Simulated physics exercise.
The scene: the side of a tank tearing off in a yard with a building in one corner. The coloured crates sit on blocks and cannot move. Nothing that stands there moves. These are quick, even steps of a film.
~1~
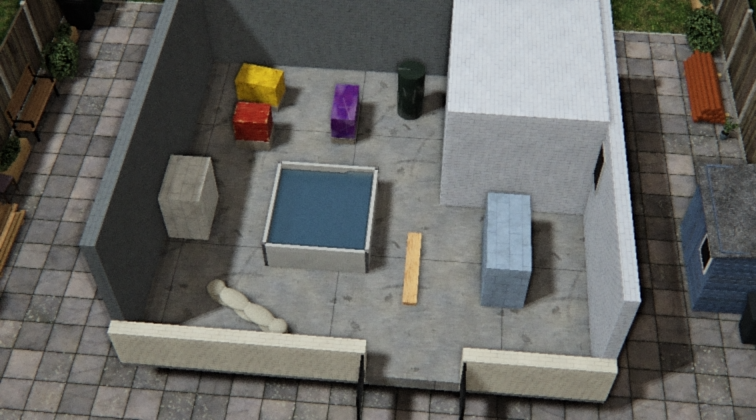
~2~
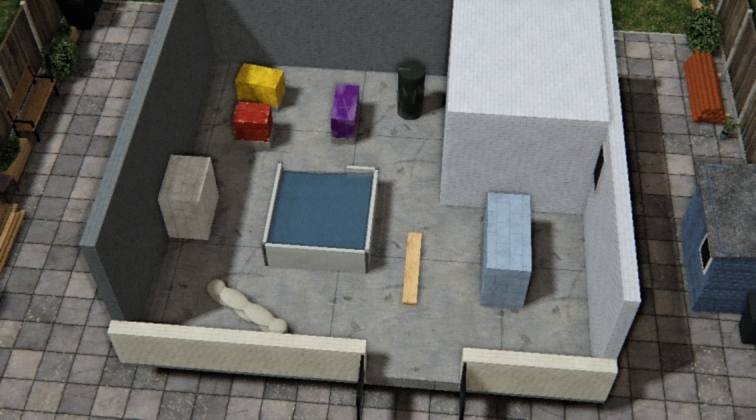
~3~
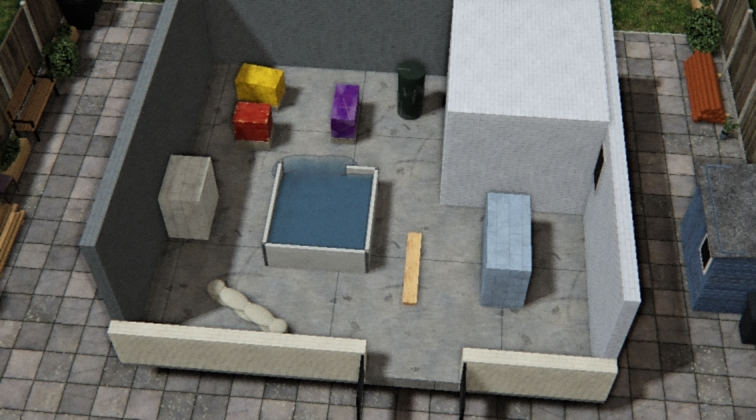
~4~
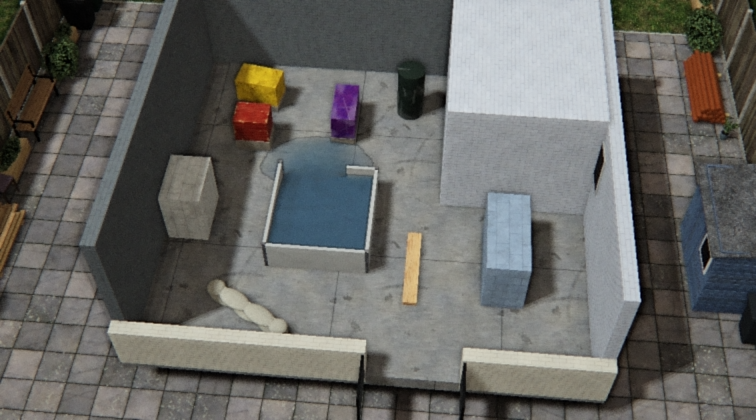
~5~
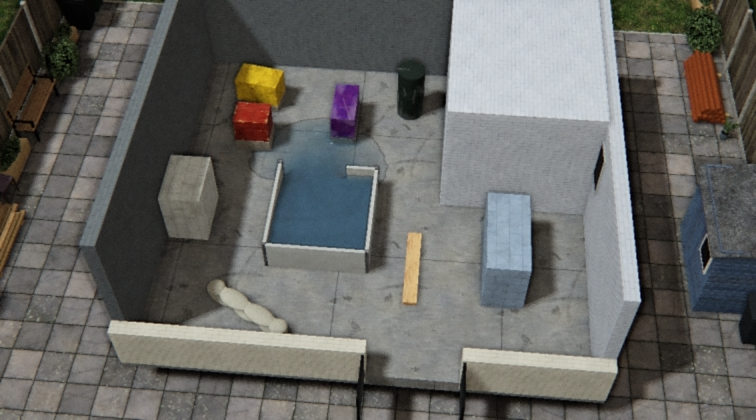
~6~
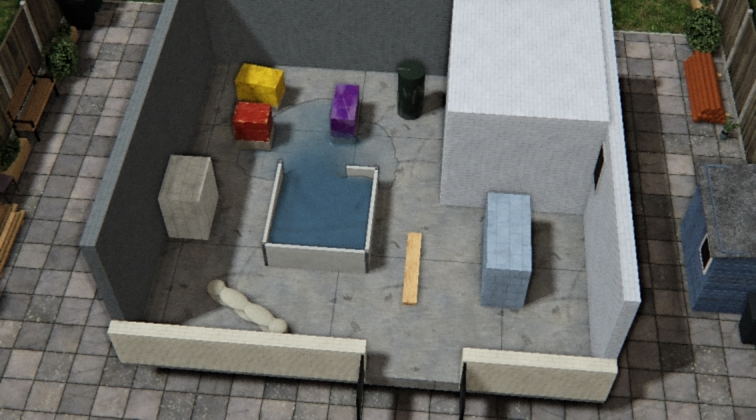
The clip opens on a walled yard with a white block-like building in one corner and still blue water in an open tank. Most of the tank's far side disappears, and water pours out through the gap. It spreads across the paving in a thin, widening arc, reaching around the purple block.
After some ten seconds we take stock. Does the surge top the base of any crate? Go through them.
In the end: The yellow crate is wetted; the purple crate is wetted; the red crate escapes dry.
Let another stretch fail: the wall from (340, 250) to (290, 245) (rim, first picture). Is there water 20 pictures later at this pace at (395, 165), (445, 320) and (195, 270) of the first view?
As listed: Free of water, covered, under water.
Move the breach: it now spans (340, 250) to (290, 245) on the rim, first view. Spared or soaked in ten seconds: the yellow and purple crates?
In short: Yellow remains dry; purple is safe.
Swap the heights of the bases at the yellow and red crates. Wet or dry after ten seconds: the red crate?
Then: The red one ends up wet.
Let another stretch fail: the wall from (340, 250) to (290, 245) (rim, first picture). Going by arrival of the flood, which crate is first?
I say the red one.
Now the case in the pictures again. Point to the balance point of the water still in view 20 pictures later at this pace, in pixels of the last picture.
Roughly at (320, 153).
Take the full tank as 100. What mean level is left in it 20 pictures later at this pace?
I make it 34 per cent.
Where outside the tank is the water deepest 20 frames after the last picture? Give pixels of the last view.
Close to (442, 96).
A moment on, water covers 15 % of the floor; the yellow crate water round its plinth, the purple crate water round its plinth, the red crate water round its plinth.
Next, water covers 30 % of the floor; the yellow crate water round its plinth, the purple crate water round its plinth, the red crate water round its plinth.
Then, water covers 40 % of the floor; the yellow crate water round its plinth, the purple crate water round its plinth, the red crate water round its plinth.
Later, water covers 55 % of the floor; the yellow crate water round its plinth, the purple crate water round its plinth, the red crate water round its plinth.
In the end, water covers 80 % of the floor; the yellow crate was topped, the purple crate was topped, the red crate stayed above the water.
